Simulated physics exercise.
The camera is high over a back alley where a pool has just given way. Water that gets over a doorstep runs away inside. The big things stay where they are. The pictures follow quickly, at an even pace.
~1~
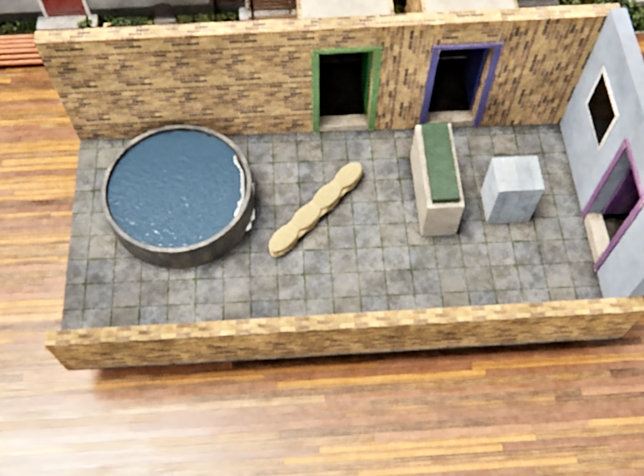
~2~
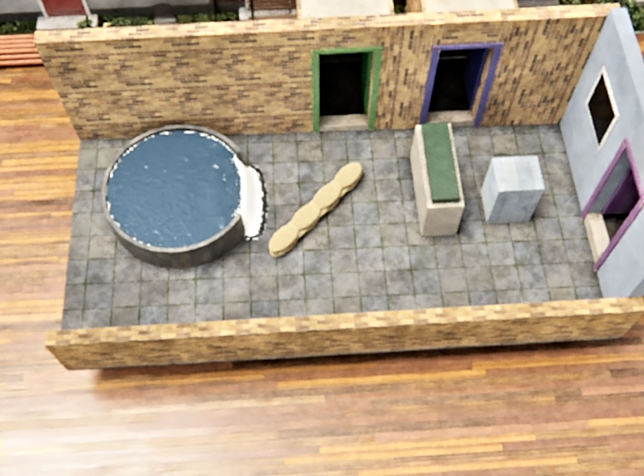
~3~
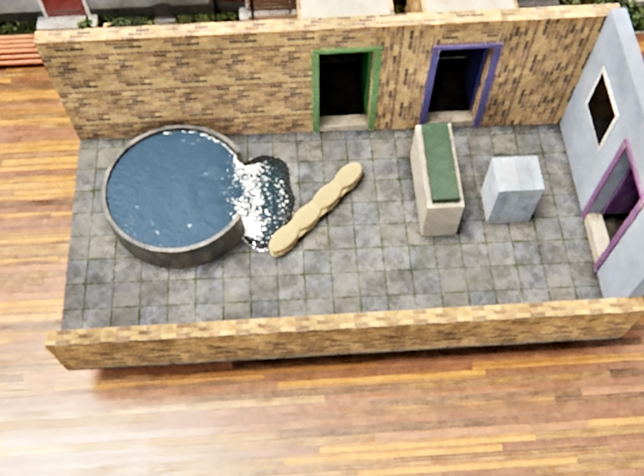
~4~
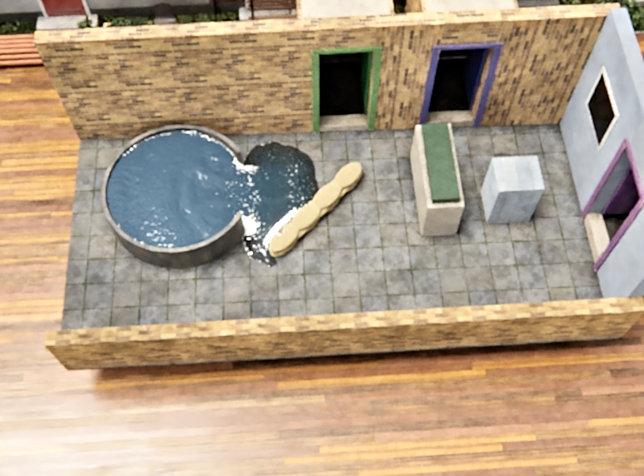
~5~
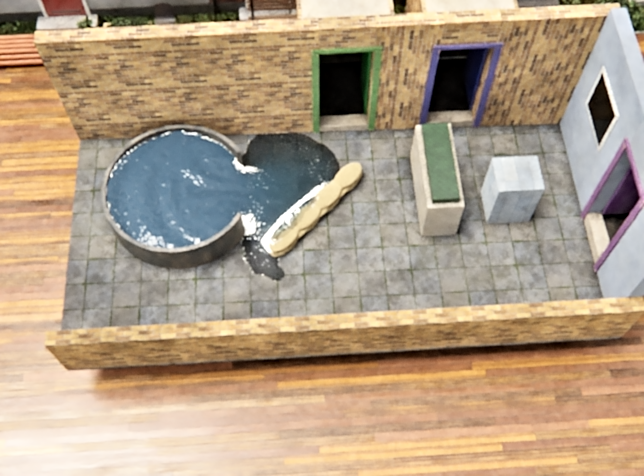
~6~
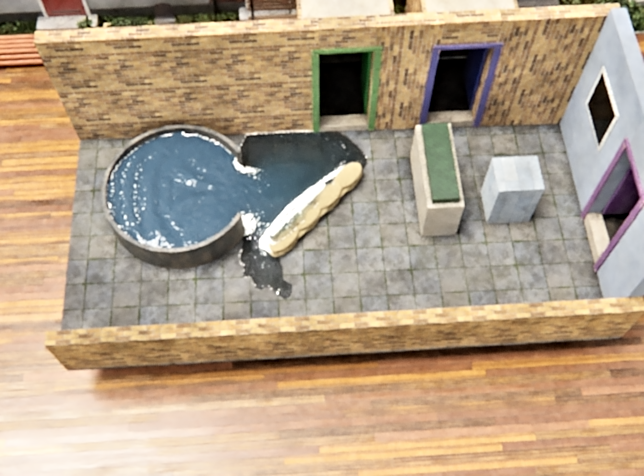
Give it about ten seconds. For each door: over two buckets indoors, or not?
One by one: The blue door admits no more than that; the purple door admits no more than that; the green door lets in a lot.
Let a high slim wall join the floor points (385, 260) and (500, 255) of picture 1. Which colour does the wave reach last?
Last comes the purple one.
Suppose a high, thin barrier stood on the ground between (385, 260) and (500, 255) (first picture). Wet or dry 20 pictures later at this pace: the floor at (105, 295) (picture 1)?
Verdict: Dry.
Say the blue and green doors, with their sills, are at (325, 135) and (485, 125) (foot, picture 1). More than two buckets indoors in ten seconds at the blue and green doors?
In short: Blue passes that mark; green lets less in.
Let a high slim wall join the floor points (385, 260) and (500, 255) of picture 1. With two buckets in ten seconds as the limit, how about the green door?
My reading: The green one goes over.
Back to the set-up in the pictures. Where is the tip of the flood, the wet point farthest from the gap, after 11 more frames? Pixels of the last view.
Around (552, 130).
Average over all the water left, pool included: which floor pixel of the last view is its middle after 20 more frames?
At about (290, 196).
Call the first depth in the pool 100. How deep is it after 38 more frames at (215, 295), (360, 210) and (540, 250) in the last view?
In turn 4, 2 and 8 in a hundred.
A moment on, water covers 20 % of the floor; the blue door not reached, the purple door not reached, the green door under two buckets in.
Next, water covers 40 % of the floor; the blue door wet at the sill, nothing in, the purple door not reached, the green door far over two buckets in.
Then, water covers 45 % of the floor; the blue door wet at the sill, nothing in, the purple door wet at the sill, nothing in, the green door far over two buckets in.
Later, water covers 75 % of the floor; the blue door wet at the sill, nothing in, the purple door wet at the sill, nothing in, the green door far over two buckets in.
In the end, water covers 85 % of the floor; the blue door wet at the sill, nothing in, the purple door wet at the sill, nothing in, the green door far over two buckets in.
